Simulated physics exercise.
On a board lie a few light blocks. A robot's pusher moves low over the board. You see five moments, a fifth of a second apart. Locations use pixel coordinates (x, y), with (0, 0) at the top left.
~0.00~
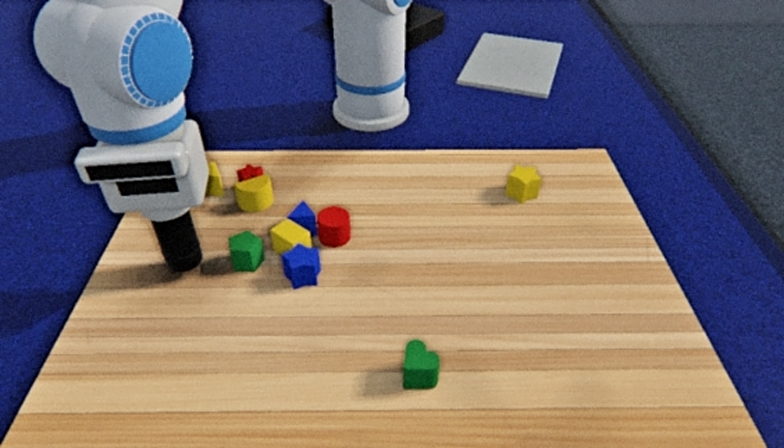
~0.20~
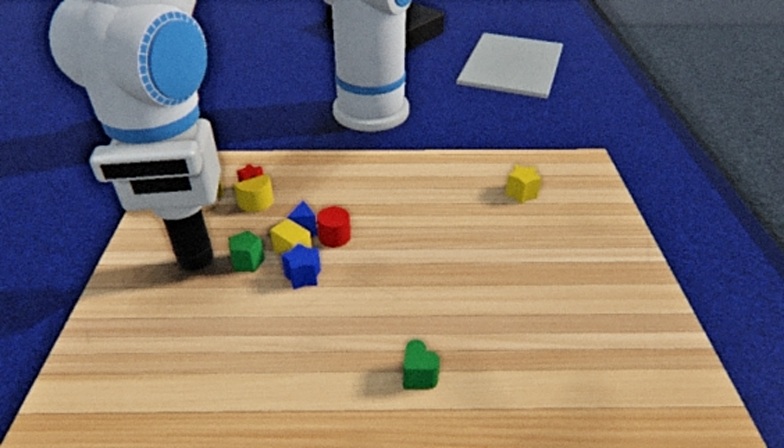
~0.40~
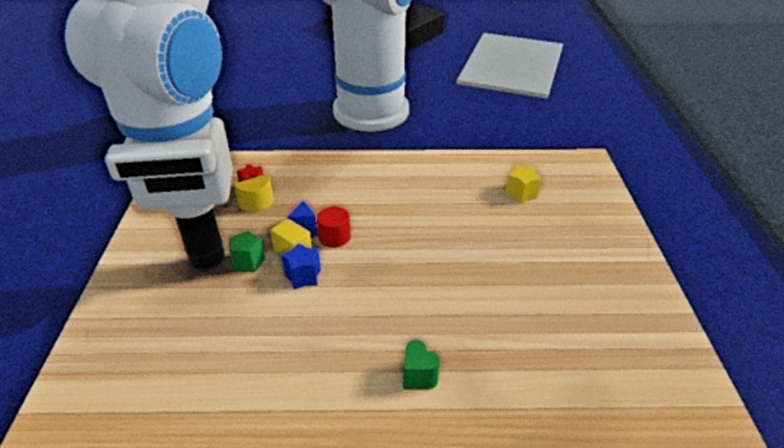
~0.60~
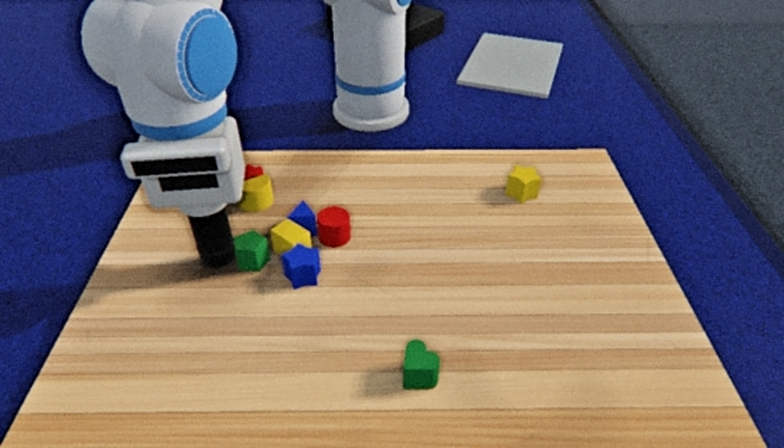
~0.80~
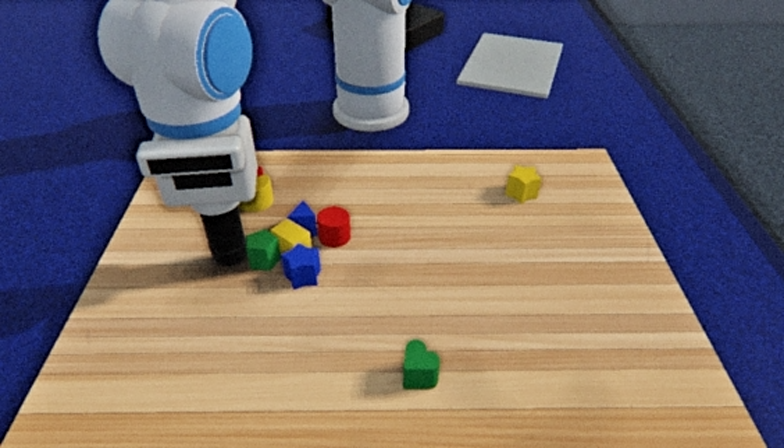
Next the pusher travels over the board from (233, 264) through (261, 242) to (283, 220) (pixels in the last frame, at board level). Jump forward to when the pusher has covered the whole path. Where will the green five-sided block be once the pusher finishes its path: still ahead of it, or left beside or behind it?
It ends up beside or behind the pusher.
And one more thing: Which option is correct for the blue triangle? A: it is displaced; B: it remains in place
The answer is B.
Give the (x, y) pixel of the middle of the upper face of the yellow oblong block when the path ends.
The top centre is at (312, 228).
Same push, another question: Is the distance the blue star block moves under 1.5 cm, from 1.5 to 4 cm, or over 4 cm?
It ends under 1.5 cm away.
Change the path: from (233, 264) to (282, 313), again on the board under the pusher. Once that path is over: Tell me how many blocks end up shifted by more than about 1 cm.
Blocks that move over 1 cm: One.
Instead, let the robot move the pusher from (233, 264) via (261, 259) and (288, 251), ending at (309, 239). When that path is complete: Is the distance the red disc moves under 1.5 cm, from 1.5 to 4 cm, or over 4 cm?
It's set to move over 4 cm.
The first path, step by step. Halfway along, pusher (259, 233); green five-sided block (283, 229), turned 25° clockwise; yellow oblong block (310, 228), turned 30° clockwise.
At the end, pusher (282, 211); green five-sided block (284, 229), turned 35° clockwise; yellow oblong block (312, 228), turned 35° clockwise; blue star block unmoved; blue triangle unmoved; red disc (338, 215).
